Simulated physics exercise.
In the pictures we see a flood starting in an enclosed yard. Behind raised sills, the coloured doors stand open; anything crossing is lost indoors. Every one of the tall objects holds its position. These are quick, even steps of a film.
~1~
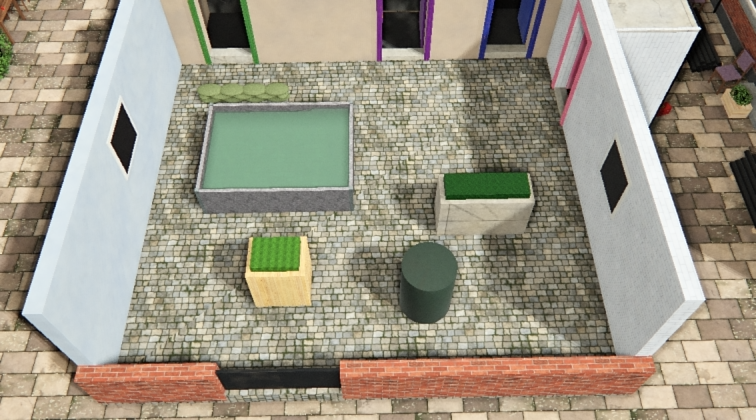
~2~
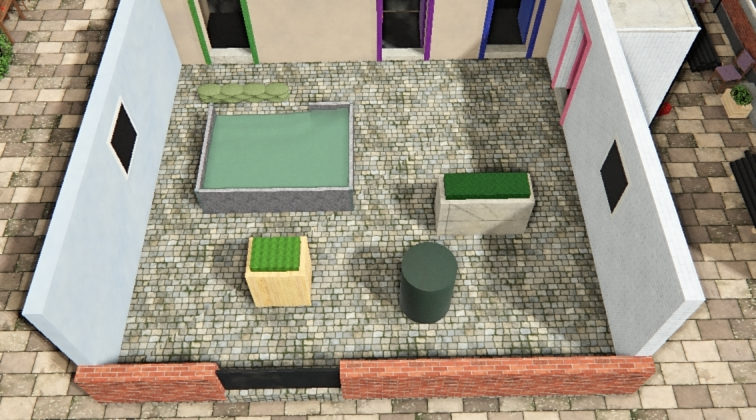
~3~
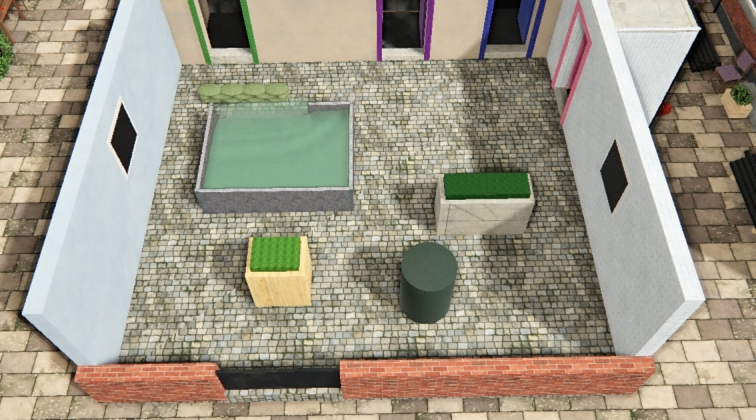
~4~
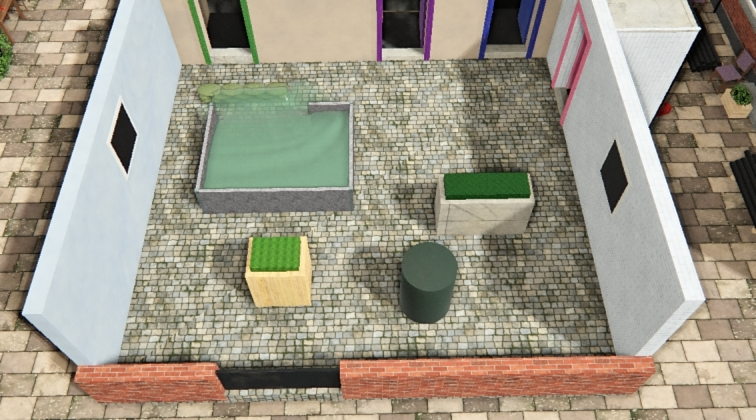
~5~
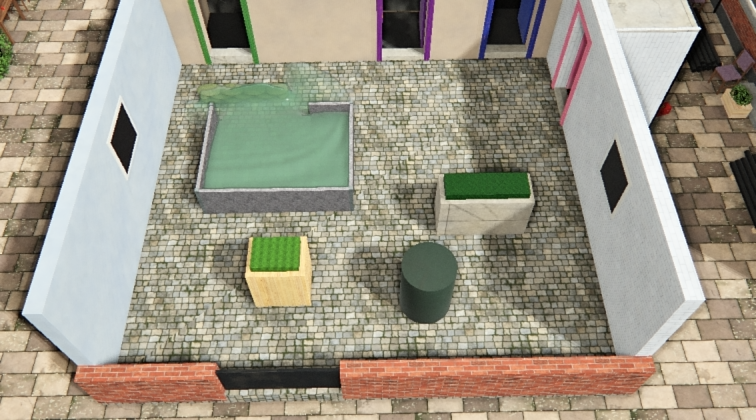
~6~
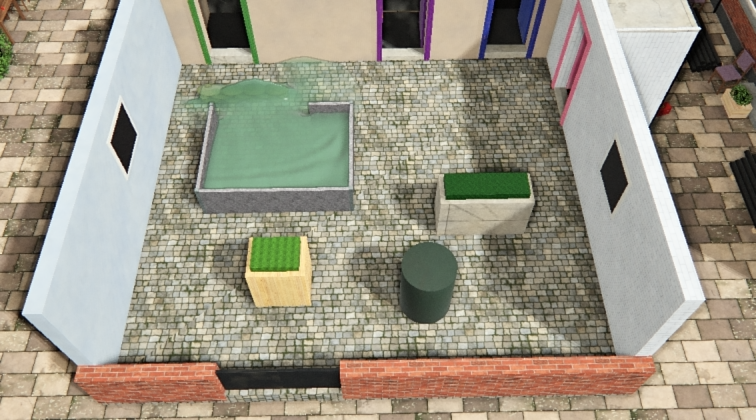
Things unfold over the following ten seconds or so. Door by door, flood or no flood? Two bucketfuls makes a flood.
In order: Purple door: At most two buckets; pink door: Over two buckets; blue door: At most two buckets; green door: At most two buckets.
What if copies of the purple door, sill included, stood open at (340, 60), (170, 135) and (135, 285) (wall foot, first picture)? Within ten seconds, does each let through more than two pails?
In order, the new doors go: Overshoots, overshoots, undershoots.
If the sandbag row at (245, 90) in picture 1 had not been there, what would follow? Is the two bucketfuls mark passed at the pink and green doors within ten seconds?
The pink one exceeds it, the green one exceeds it.
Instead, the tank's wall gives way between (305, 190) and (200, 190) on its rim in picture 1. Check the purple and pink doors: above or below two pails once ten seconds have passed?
The purple door ends up below and the pink door ends up below.
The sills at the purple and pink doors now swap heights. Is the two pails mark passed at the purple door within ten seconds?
Note: Purple door ends up above the limit.
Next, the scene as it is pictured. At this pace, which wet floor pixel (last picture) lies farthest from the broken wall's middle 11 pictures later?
The farthest point of the front sits at (493, 63).
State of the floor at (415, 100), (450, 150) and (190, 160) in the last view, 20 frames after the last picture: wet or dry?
In that order the points end up soaked, high and dry and soaked.
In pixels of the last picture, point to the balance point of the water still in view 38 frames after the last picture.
My pick is pixel (312, 149).
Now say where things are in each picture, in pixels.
In the first frame, still water in the water tank at (278, 148).
In the second frame, the front is at a hidden place, out from the gap on the water tank's far side.
In the third frame, water pours out on the water tank's far side and has run to a hidden place.
In the fourth frame, the front is at (203, 106), out from the gap on the water tank's far side.
In the fifth frame, water pours out on the water tank's far side and has run to (302, 65).
In the sixth frame, water pours out on the water tank's far side and has run to (330, 62).
A moment on, water covers 15 % of the floor; the purple door not reached, the pink door not reached, the blue door not reached, the green door wet at the sill, nothing in.
Next, water covers 25 % of the floor; the purple door wet at the sill, nothing in, the pink door not reached, the blue door not reached, the green door wet at the sill, nothing in.
Then, water covers 45 % of the floor; the purple door wet at the sill, nothing in, the pink door under two buckets in, the blue door wet at the sill, nothing in, the green door under two buckets in.
Later, water covers 60 % of the floor; the purple door wet at the sill, nothing in, the pink door over two buckets in, the blue door wet at the sill, nothing in, the green door under two buckets in.
In the end, water covers 90 % of the floor; the purple door wet at the sill, nothing in, the pink door far over two buckets in, the blue door wet at the sill, nothing in, the green door under two buckets in.
